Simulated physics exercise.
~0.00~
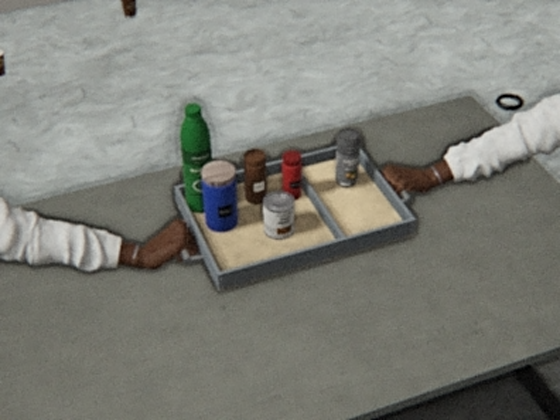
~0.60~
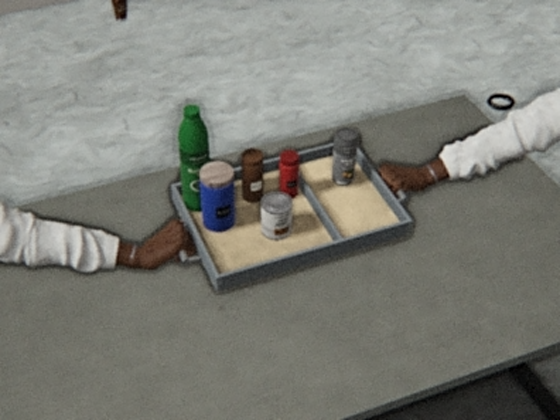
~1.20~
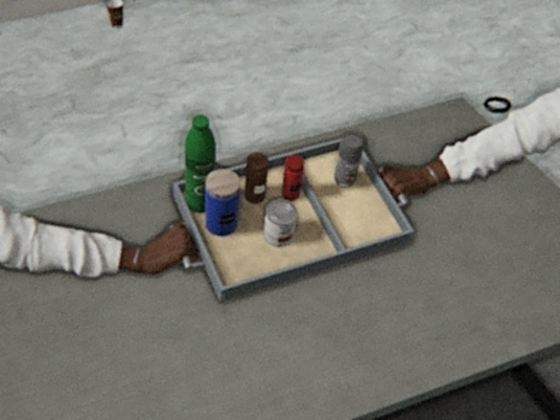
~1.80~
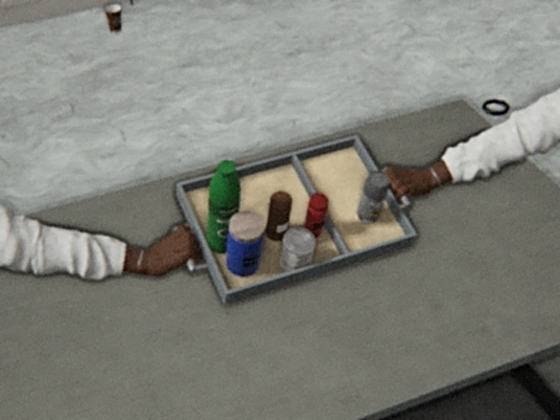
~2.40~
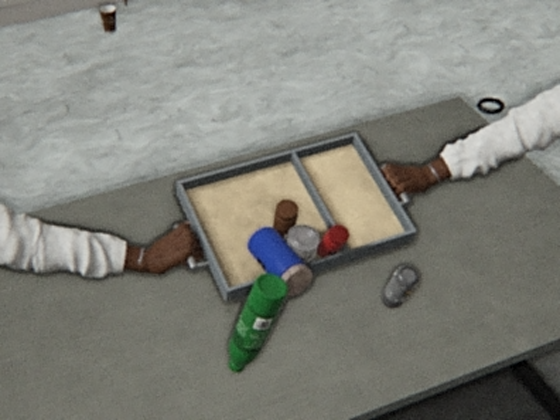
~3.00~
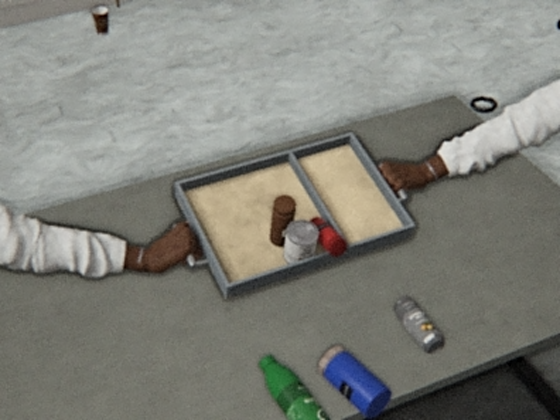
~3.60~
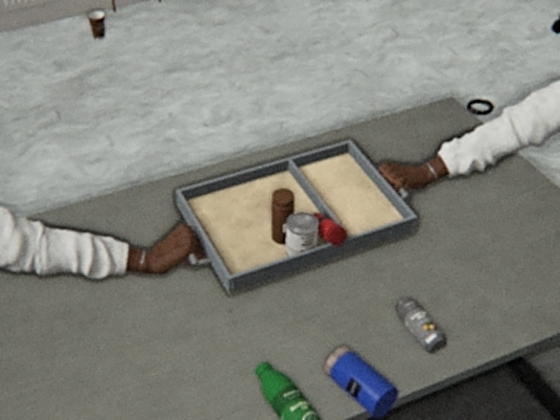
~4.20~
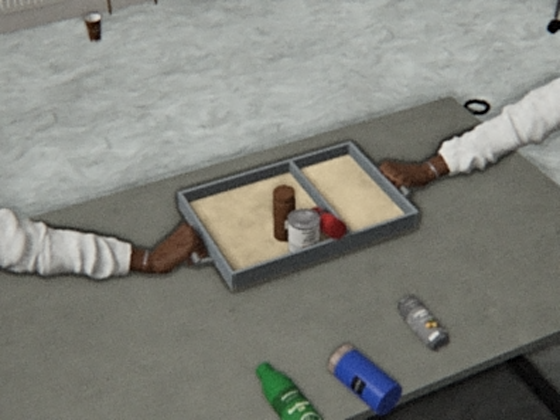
The clip opens on two hands gripping a shallow, divided tray above a grey table, with a green bottle, blue jar, brown shaker, red shaker, white tin and grey can standing in it. The hands tip the near edge down, and everything starts to lean and slide toward the viewer. The green bottle and grey can tumble over the near rim, and the blue jar topples and follows them onto the table. The red shaker falls over against the rim beside the white tin. As the tray levels, the brown shaker settles upright behind the tin, while the three fallen containers lie on the table.
